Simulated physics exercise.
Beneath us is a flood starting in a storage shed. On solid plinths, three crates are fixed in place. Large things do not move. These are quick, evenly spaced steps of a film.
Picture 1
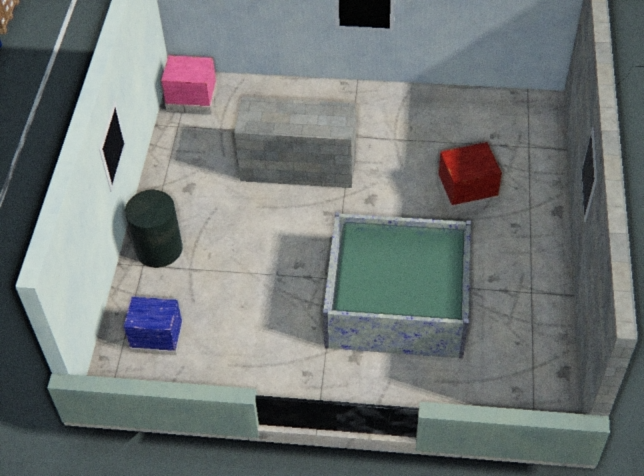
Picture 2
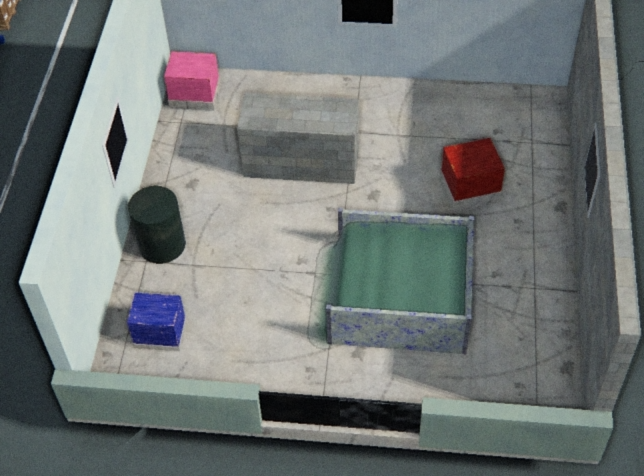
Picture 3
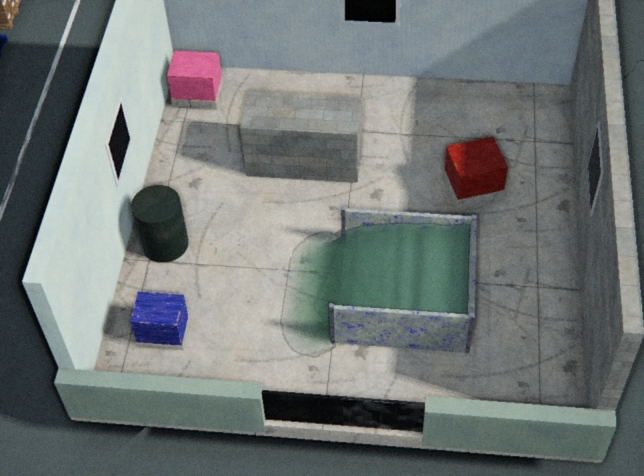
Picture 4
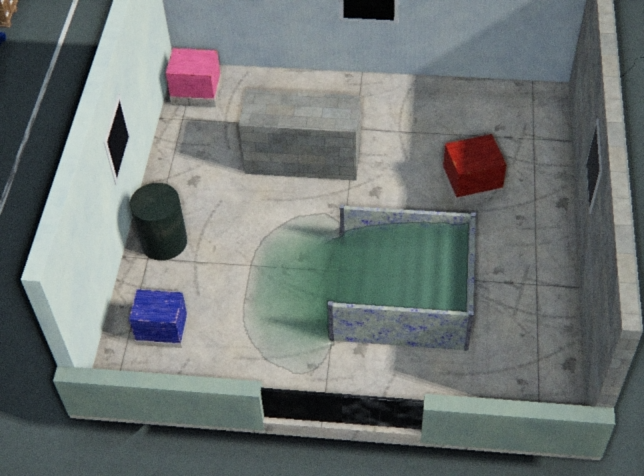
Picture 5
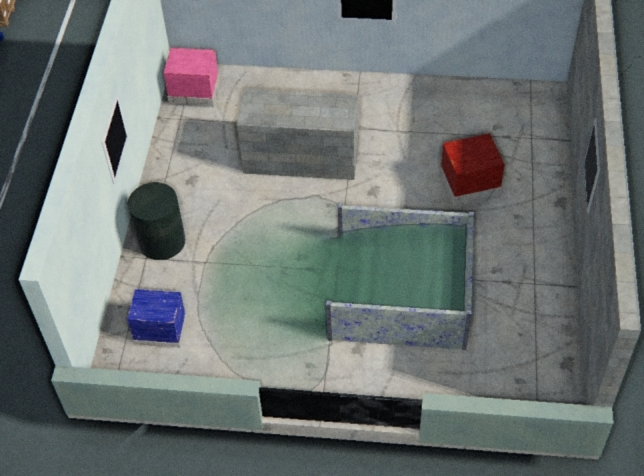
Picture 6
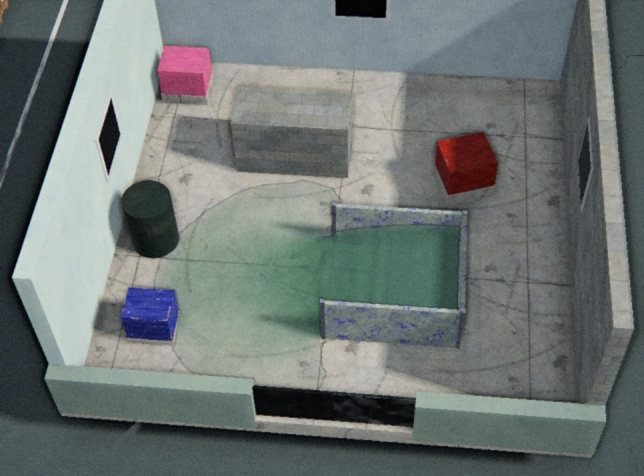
To begin with, a square tank of green water sits whole and still in a roofless room with pink, blue and red boxes. Then its left side is open and water pours out, spreading leftward across the floor in a widening, thinning sheet toward the dark cylinder and blue box.
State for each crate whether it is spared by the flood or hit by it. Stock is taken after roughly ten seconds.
The red crate will be spared. The pink crate will be hit by the water. The blue crate will be hit by the water.
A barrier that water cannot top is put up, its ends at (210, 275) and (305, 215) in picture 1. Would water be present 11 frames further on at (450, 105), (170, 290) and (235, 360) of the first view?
One by one: Spared, soaked, soaked.
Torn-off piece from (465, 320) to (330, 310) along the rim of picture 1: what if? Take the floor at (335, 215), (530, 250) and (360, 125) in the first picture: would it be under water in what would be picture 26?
One after the other: Clear, under water, no water.
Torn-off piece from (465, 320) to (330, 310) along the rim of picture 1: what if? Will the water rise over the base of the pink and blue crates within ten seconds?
Note: Pink crate is left dry; blue crate is overtopped.
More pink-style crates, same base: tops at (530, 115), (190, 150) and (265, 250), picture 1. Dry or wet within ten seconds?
Taken as listed, number one never gets reached, number two does get flooded and number three does get flooded.
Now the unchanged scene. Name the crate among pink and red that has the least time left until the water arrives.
Answer: That's the crate marked pink.
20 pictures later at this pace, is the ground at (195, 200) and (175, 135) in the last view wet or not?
Taking the two points in turn, the first is waterlogged and the second is waterlogged.
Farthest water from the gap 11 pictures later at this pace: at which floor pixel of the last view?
Roughly at (165, 66).
A moment on, water covers 30 % of the floor; the red crate not reached, the pink crate not reached, the blue crate water round its plinth.
Next, water covers 35 % of the floor; the red crate not reached, the pink crate water round its plinth, the blue crate water round its plinth.
Then, water covers 50 % of the floor; the red crate not reached, the pink crate water round its plinth, the blue crate water round its plinth.
Later, water covers 80 % of the floor; the red crate water round its plinth, the pink crate water round its plinth, the blue crate water round its plinth.
In the end, water covers 100 % of the floor; the red crate stayed above the water, the pink crate was topped, the blue crate was topped.
